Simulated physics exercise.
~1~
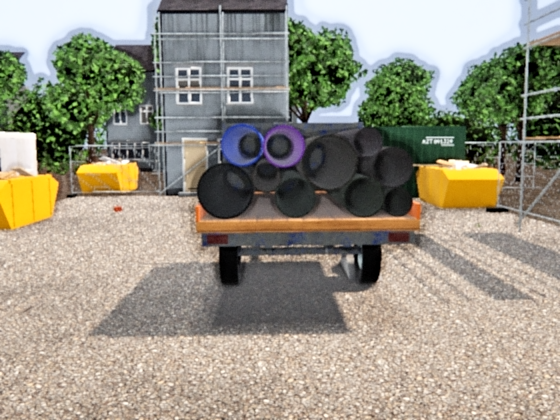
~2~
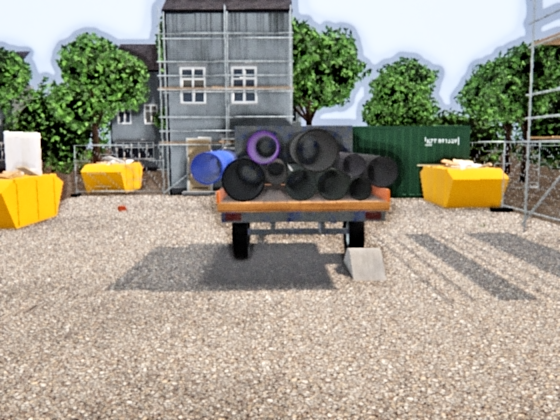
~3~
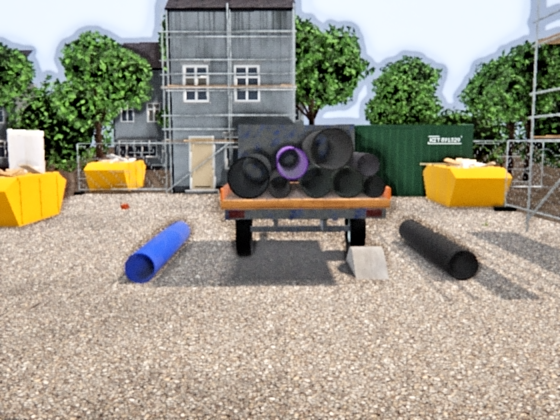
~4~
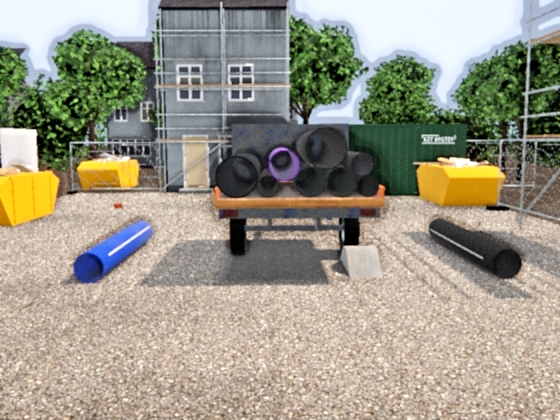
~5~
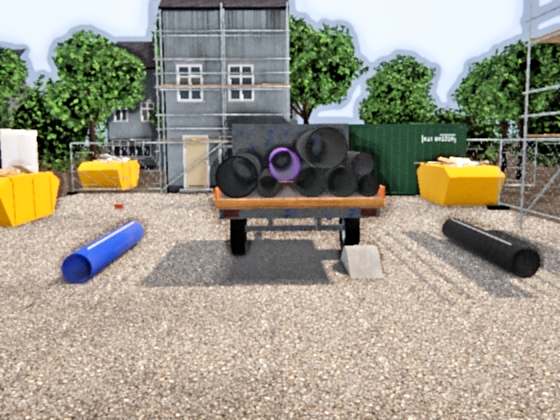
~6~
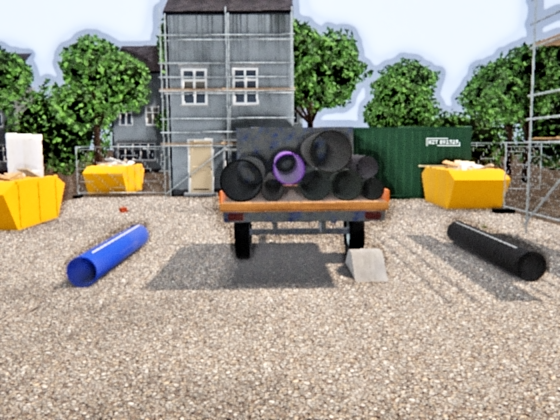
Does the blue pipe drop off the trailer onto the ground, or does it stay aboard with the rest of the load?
The blue pipe goes over the left side and ends up on the gravel, while the purple one stays on the trailer.
Flat trailer stacked with pipes jolting over a hump, shedding a blue pipe left and a black one right, purple staying aboard.
